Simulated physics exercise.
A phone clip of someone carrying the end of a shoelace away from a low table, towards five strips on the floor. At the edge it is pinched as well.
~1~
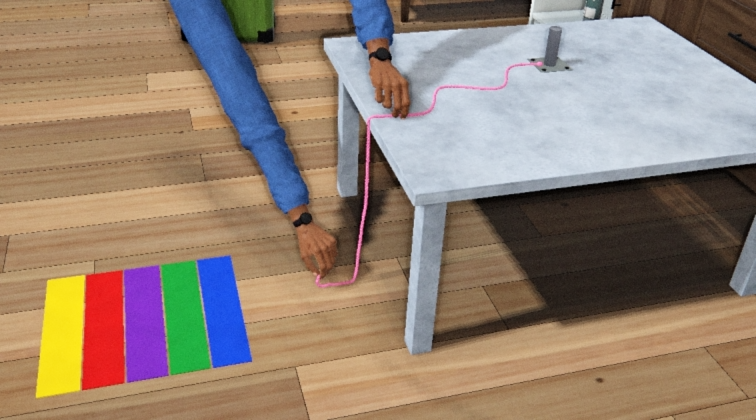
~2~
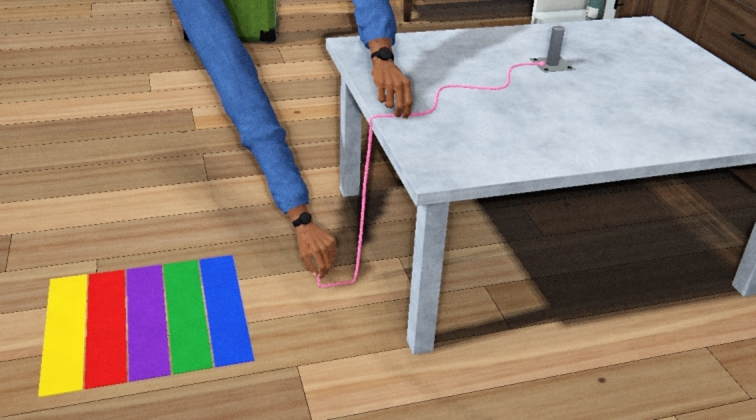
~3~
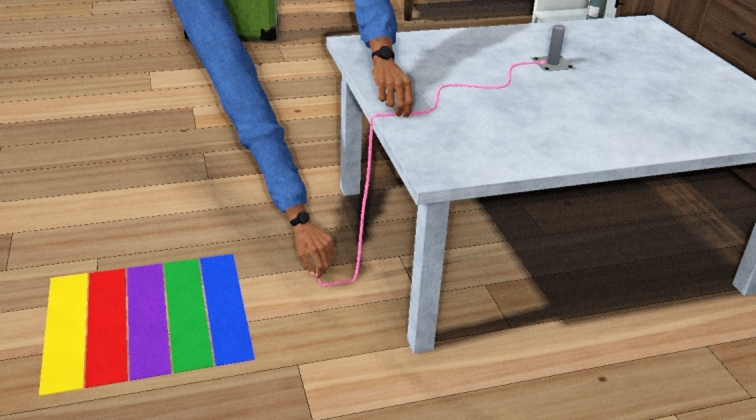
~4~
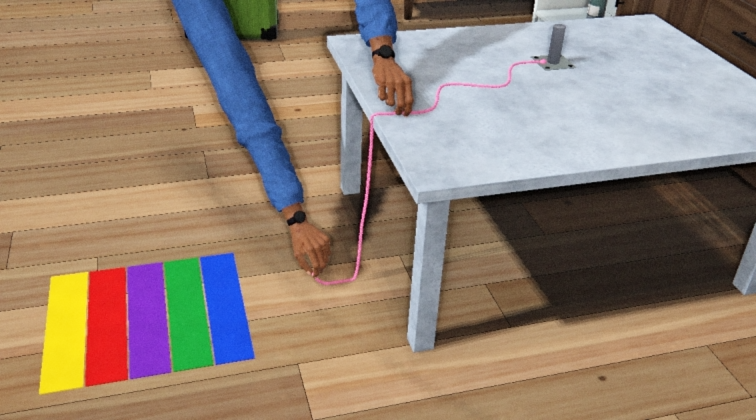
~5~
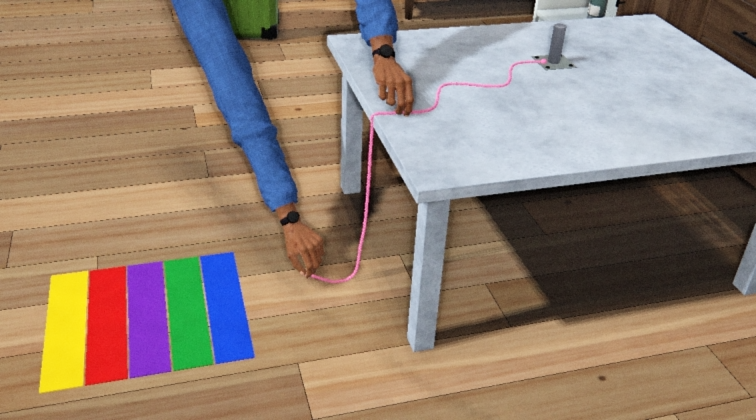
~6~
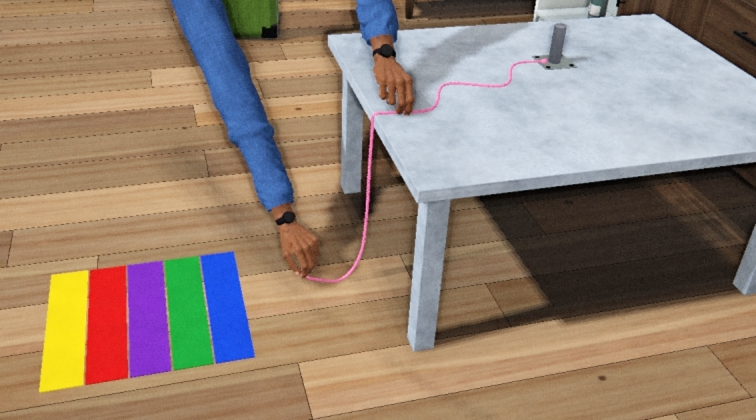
Hands pinching a pink shoelace at a grey table's edge and near the floor, the lower hand easing its end slightly left.
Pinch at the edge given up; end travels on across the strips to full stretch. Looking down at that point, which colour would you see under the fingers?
You would see purple.
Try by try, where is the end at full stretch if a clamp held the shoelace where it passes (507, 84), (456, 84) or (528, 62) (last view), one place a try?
Try 1: (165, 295); try 2: (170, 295); try 3: (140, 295).
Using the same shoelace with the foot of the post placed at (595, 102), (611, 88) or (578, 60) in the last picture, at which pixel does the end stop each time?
In pixels, the answers are (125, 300), (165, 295) and (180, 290).
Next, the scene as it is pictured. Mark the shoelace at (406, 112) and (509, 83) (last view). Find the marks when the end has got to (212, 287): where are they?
Taking them in turn, (360, 121) and then (480, 75).
Soon after, end near (212, 287); over blue.
Then, end near (166, 293); over green.
At full stretch, end near (138, 297); over purple. It gets as far as the purple strip.
